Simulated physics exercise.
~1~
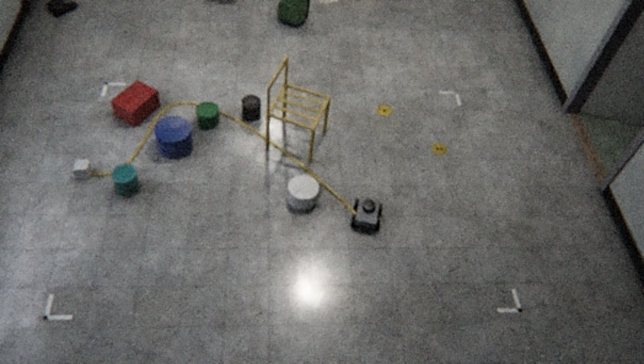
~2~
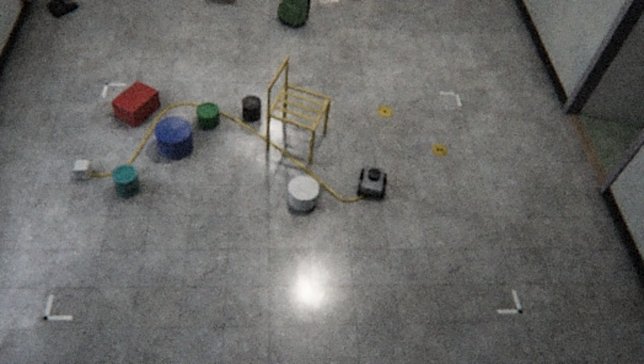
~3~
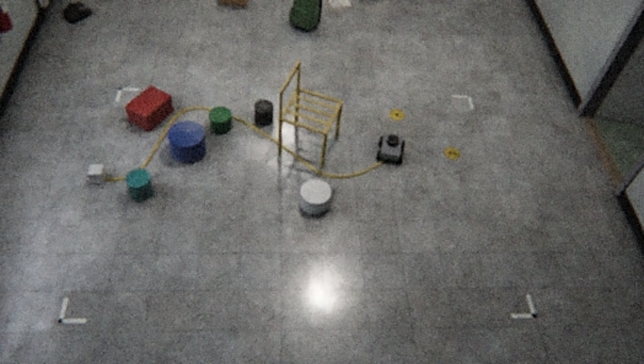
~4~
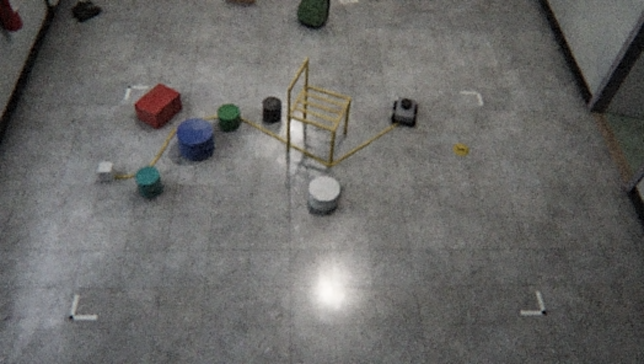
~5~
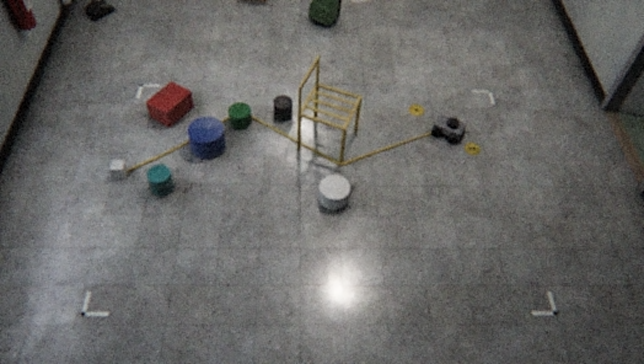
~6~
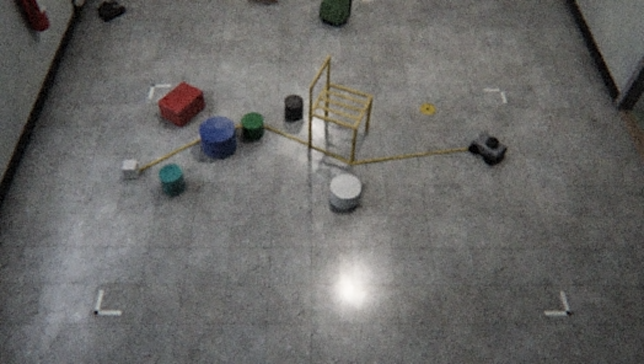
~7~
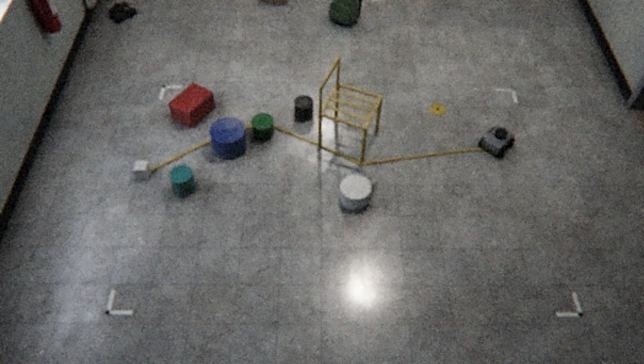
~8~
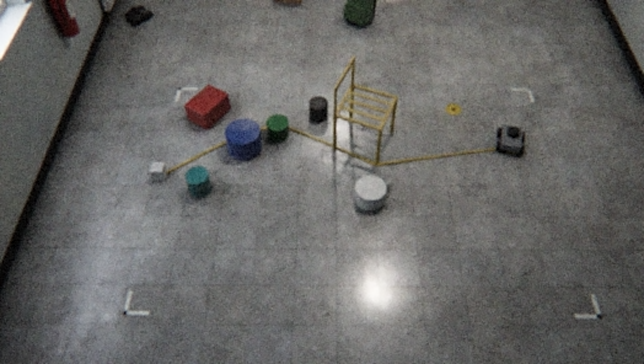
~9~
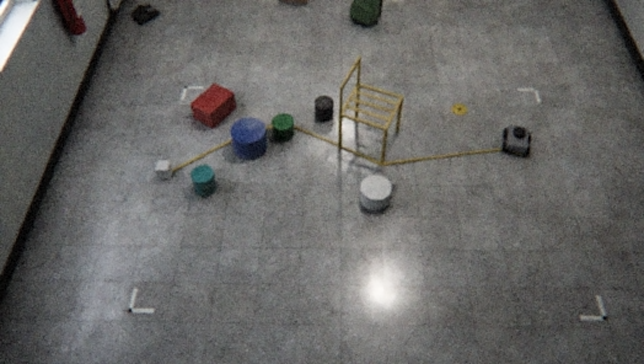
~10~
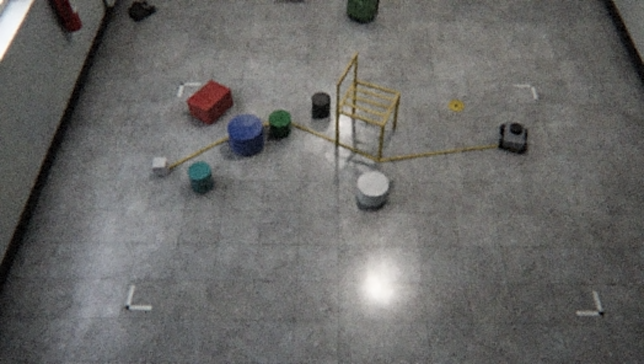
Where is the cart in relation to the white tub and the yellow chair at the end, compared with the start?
At the start the cart sits just to the lower right of the white tub, below the chair. By the end it is farther up the floor and well out to the right of the chair, higher than the white tub.
